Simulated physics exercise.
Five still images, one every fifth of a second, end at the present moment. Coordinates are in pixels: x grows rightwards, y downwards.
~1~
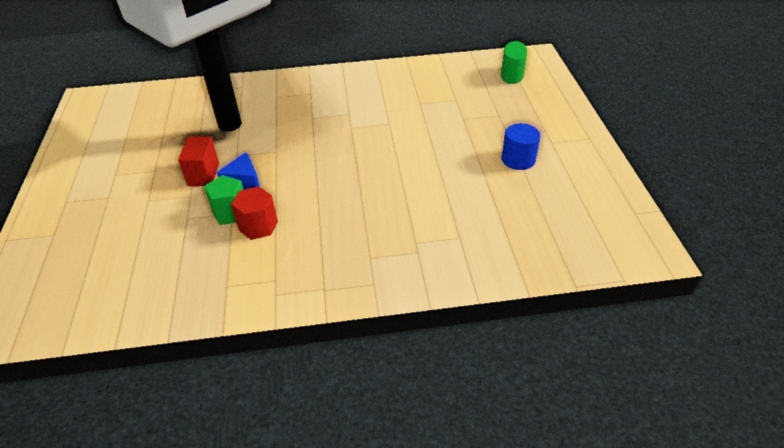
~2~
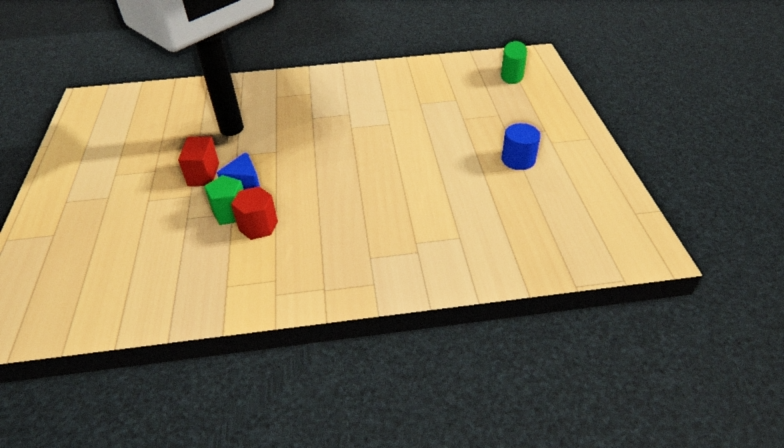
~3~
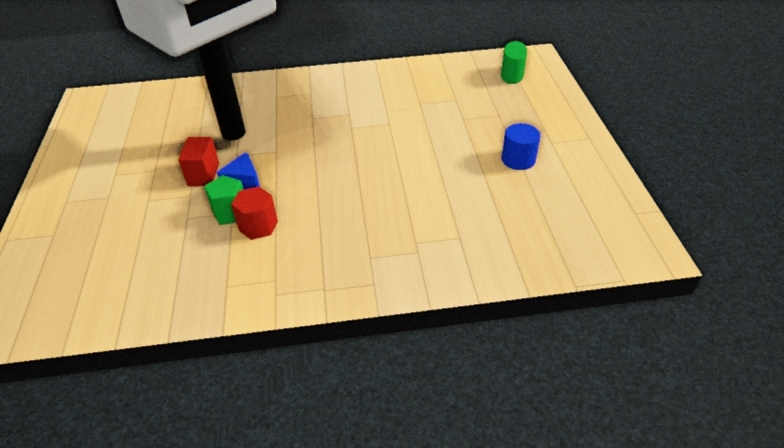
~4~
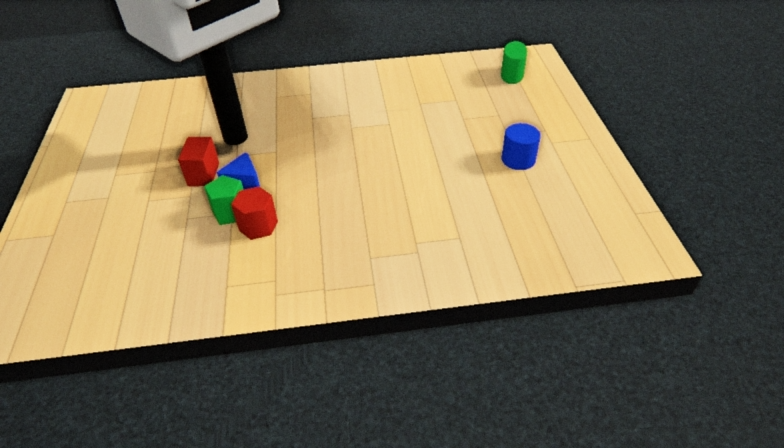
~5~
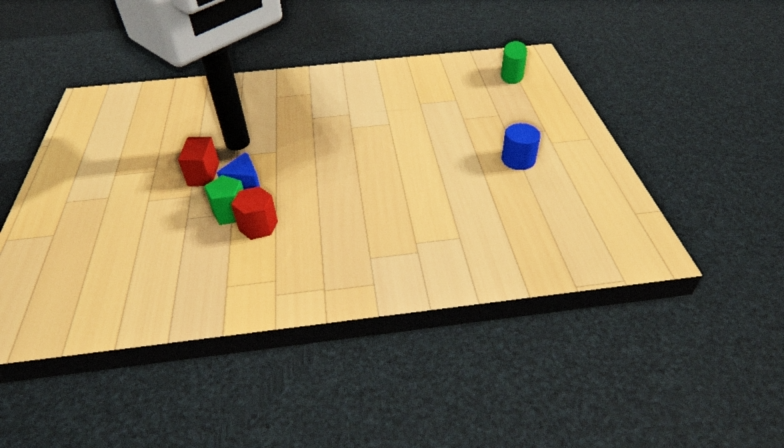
A black bar hanging from a white machine moved slightly down and to the right over a wooden board, nearing a blue triangular block clustered with red and green ones, while every block stayed still.
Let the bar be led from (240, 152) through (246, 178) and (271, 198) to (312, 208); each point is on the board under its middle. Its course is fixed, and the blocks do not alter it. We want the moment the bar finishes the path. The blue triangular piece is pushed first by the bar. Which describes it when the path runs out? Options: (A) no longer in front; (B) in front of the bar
Option A.
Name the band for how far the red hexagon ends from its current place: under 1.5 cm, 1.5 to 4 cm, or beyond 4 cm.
It moves between 1.5 and 4 cm.
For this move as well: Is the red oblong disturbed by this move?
The red oblong is left alone.
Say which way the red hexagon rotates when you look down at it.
Counterclockwise from above.
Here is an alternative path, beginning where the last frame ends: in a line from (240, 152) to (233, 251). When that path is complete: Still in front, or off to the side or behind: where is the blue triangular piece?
It lies beside or behind the bar.
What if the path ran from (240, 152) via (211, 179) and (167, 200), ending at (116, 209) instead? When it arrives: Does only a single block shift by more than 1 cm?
It seems so.
On the path given first. One third of the way, bar at (244, 169); blue triangular piece at (241, 169), turned 15° clockwise.
Two thirds of the way, bar at (269, 190); green pentagon at (218, 194), turned 40° clockwise; blue triangular piece at (252, 190), turned 85° clockwise; red hexagon at (250, 216), turned 30° anticlockwise.
At the end, bar at (310, 200); red oblong still; green pentagon at (218, 194), turned 40° clockwise; blue triangular piece at (252, 190), turned 85° clockwise; red hexagon at (250, 216), turned 30° anticlockwise.
